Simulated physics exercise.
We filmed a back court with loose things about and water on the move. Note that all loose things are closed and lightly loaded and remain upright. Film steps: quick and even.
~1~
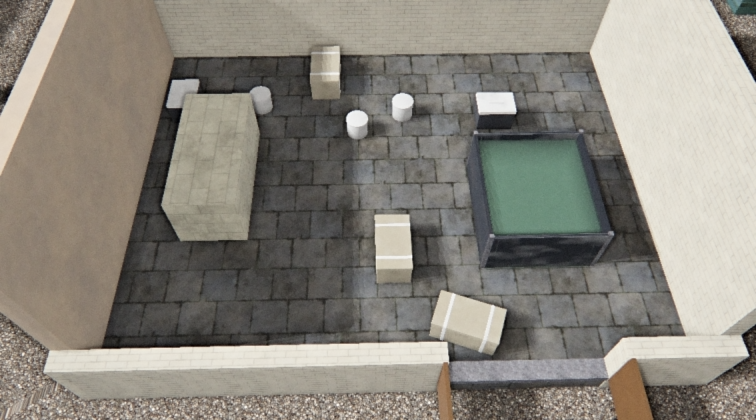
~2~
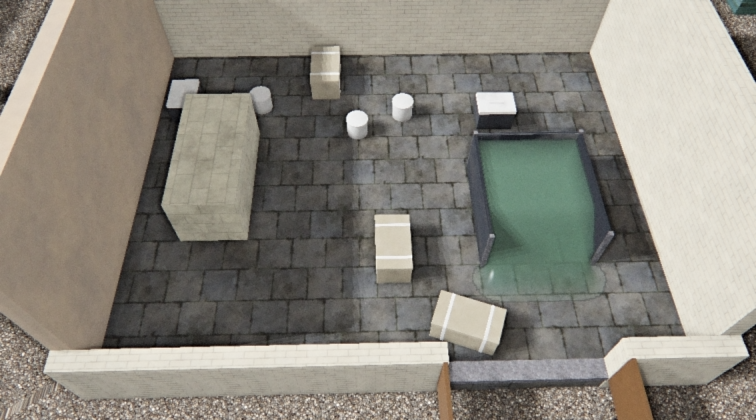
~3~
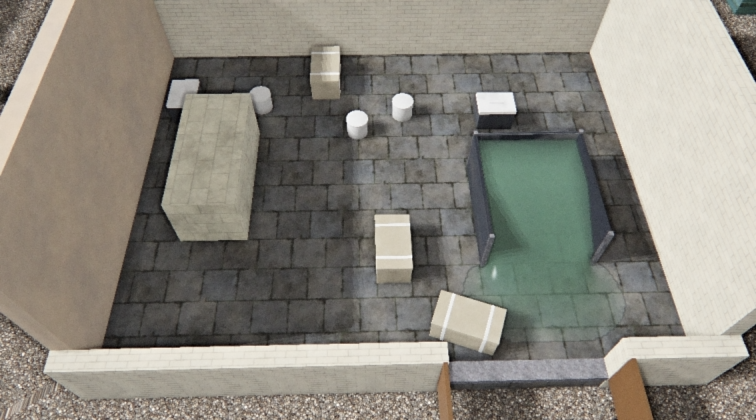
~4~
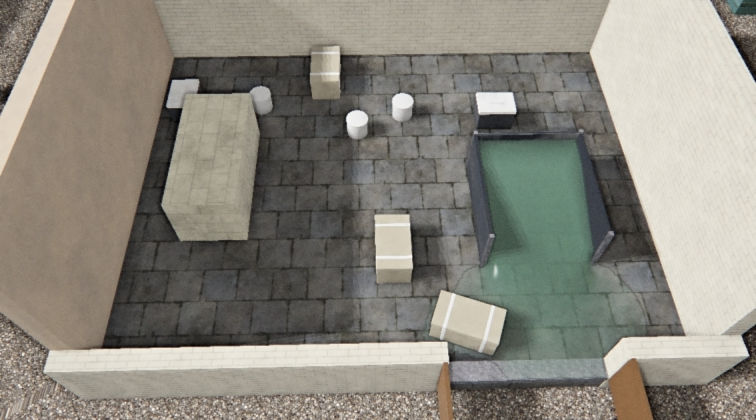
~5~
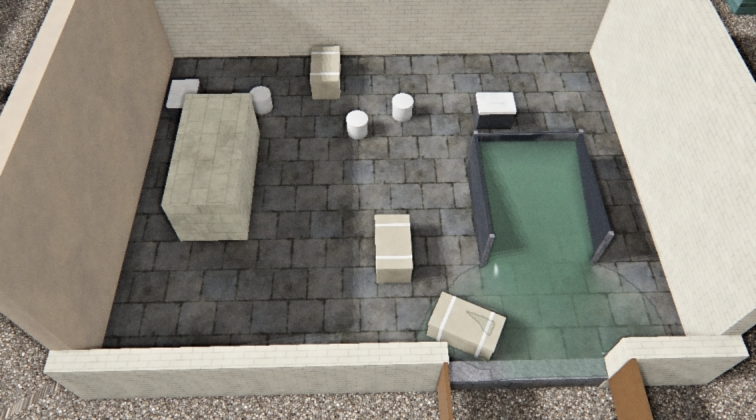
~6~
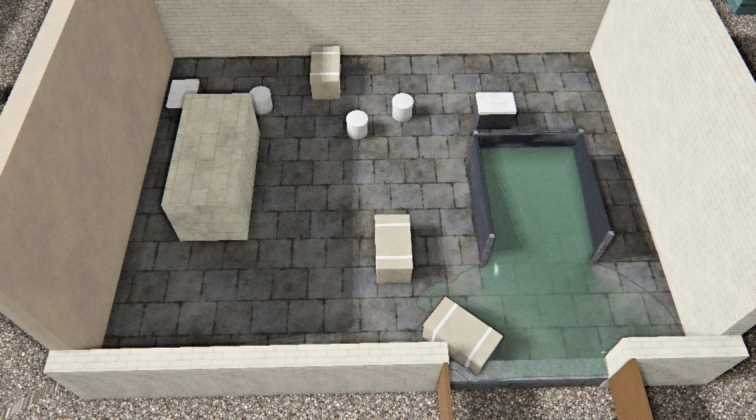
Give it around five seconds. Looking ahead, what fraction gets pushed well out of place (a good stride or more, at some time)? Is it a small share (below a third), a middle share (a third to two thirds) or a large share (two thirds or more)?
A small share, below a third.
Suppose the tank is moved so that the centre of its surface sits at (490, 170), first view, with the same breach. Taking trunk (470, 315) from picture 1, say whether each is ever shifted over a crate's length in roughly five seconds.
I reckon it made the full stretch.
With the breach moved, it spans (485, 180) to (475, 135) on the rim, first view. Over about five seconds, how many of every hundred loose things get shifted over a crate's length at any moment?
My estimate is some 50 per cent of them.
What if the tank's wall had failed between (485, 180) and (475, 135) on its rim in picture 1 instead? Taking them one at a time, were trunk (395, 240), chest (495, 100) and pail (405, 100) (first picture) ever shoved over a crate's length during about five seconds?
In turn: Stayed short, stayed short, cleared that distance.
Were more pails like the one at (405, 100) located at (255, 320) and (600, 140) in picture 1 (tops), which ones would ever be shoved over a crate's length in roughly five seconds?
Well, one then the other: Not carried that far, carried that far.
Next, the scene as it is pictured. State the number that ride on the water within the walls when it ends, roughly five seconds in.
I make it 0.
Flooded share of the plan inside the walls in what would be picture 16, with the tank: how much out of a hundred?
By my count it's near 25 in a hundred.
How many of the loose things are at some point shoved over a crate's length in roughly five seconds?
I get 0.
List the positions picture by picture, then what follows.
The first picture shows a trunk at (469, 316) rests on the ground; a pail at (403, 101), on the bottom; 0 of 8 have shifted.
The second picture shows a trunk at (469, 316) rests on the ground; a pail at (403, 101) rests on the ground; 0 of 8 have shifted.
The third picture shows a trunk at (469, 316) rests on the ground; a pail at (403, 101), on the bottom; 0 of 8 have shifted.
The fourth picture shows a trunk at (469, 316), on the bottom; a pail at (403, 101), on the bottom; 0 of 8 have shifted.
The fifth picture shows a trunk at (467, 321) rests on the ground, close to its start; a pail at (403, 101) rests on the ground; 1 of 8 have shifted.
The sixth picture shows a trunk at (463, 330), on the bottom, close to its start; a pail at (403, 101) rests on the ground; 1 of 8 have shifted.
A moment on, 0 of 8 are well off their spots; 0 afloat.
Next, 0 of 8 are well off their spots; 0 afloat.
Later, 0 of 8 are well off their spots; 0 afloat.
In the end, 0 of 8 are well off their spots, and 0 have been at some point; 0 afloat.
